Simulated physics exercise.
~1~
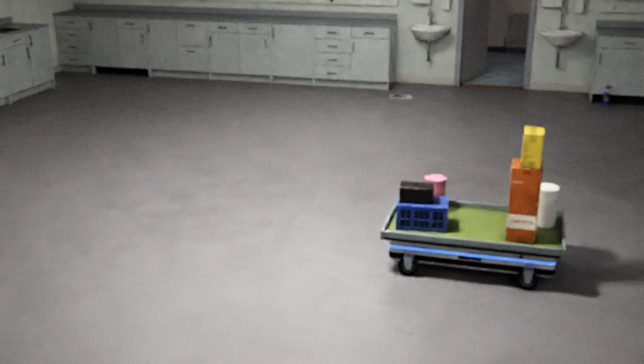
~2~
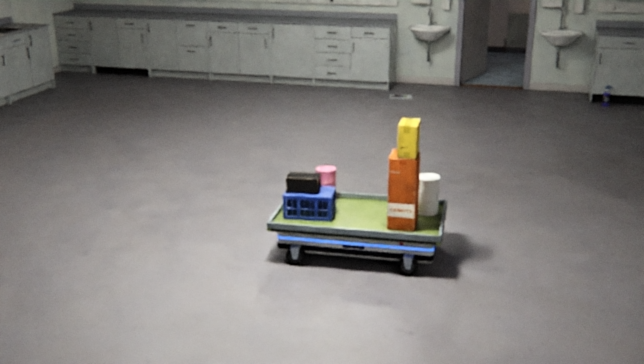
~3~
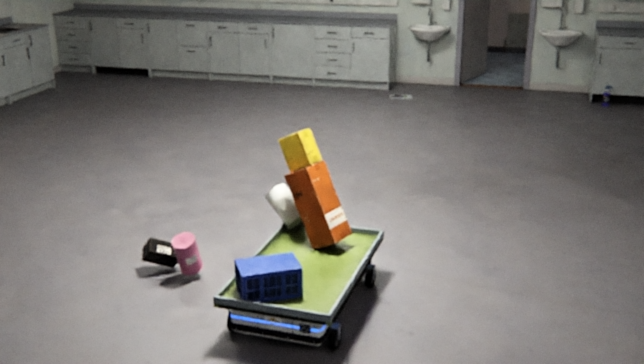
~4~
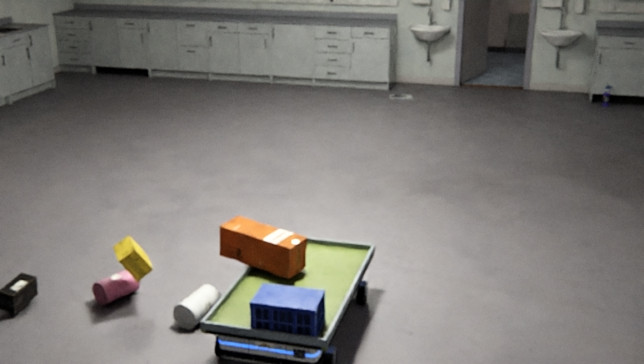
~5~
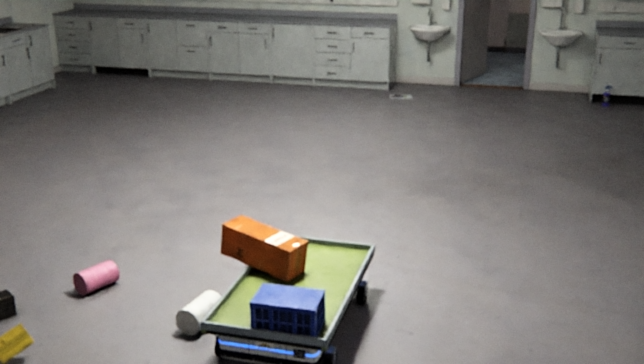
The clip shows a flat cart carrying boxes, canisters and a blue crate leftward across a room, then swinging toward the viewer and stopping as a black parcel, two canisters and a yellow box fall to the floor, leaving the crate and a toppled orange box aboard.
